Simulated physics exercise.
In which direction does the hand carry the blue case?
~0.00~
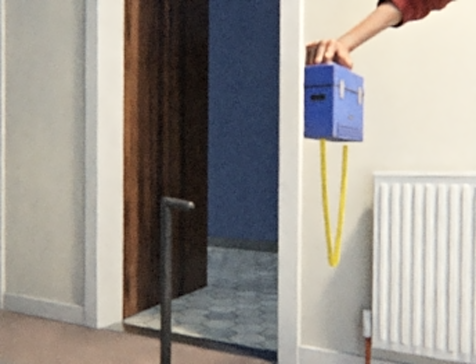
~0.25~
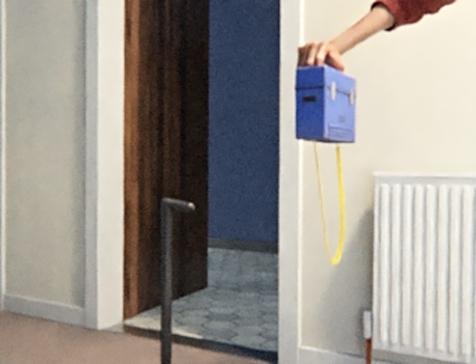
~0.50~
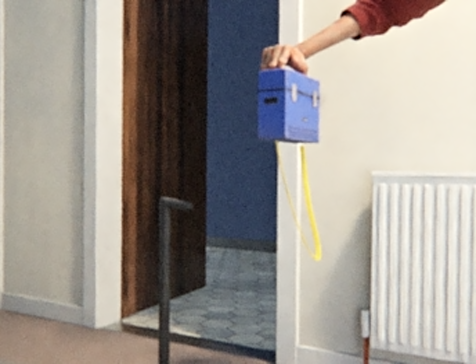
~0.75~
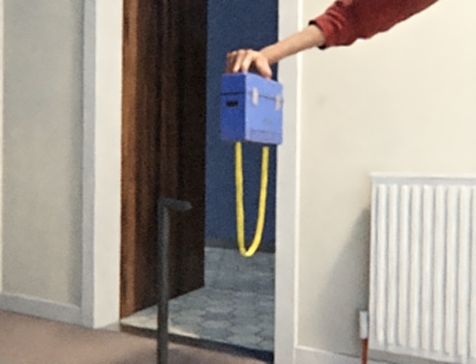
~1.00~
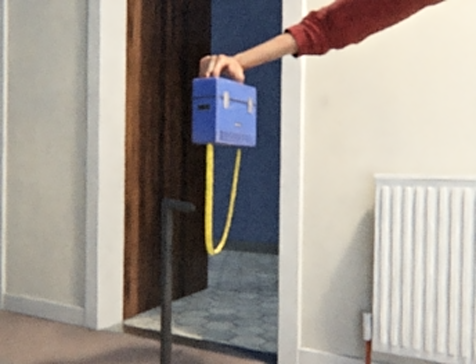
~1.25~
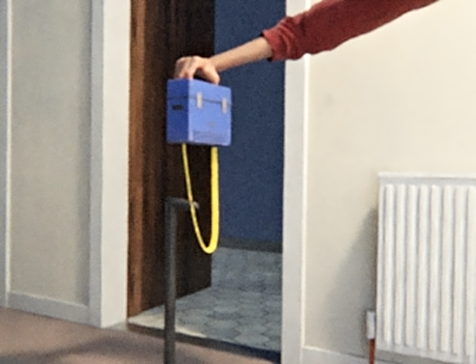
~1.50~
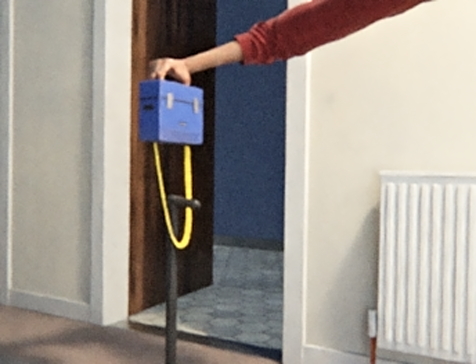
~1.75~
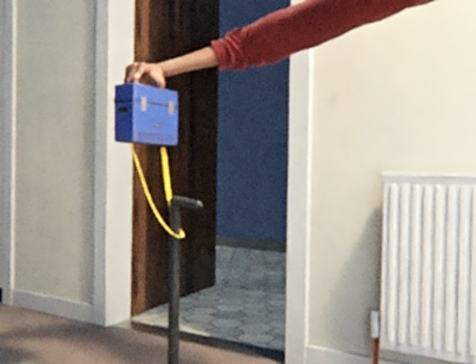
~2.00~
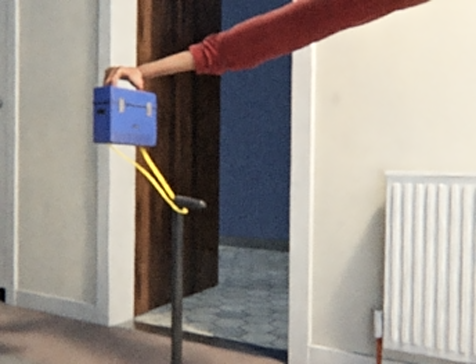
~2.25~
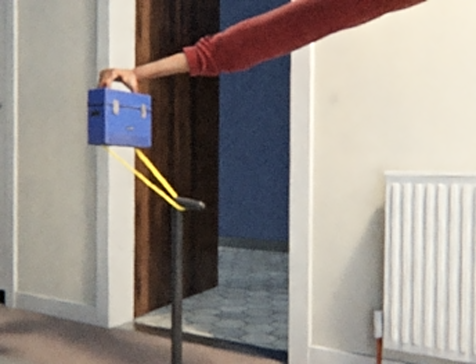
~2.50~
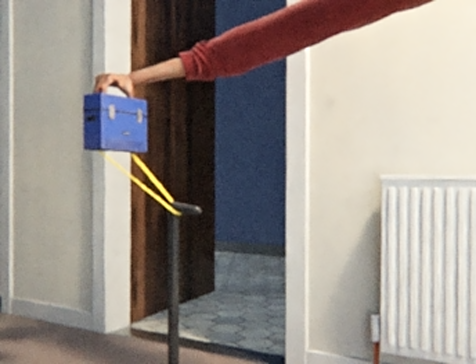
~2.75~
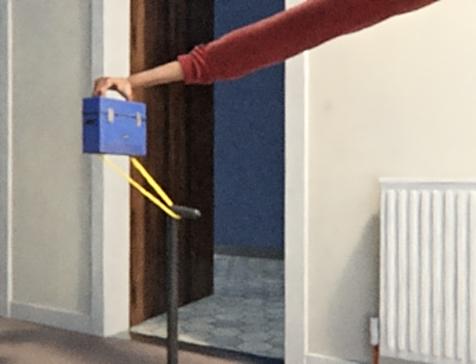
The hand carries the blue case to the left, across the doorway and past the post.
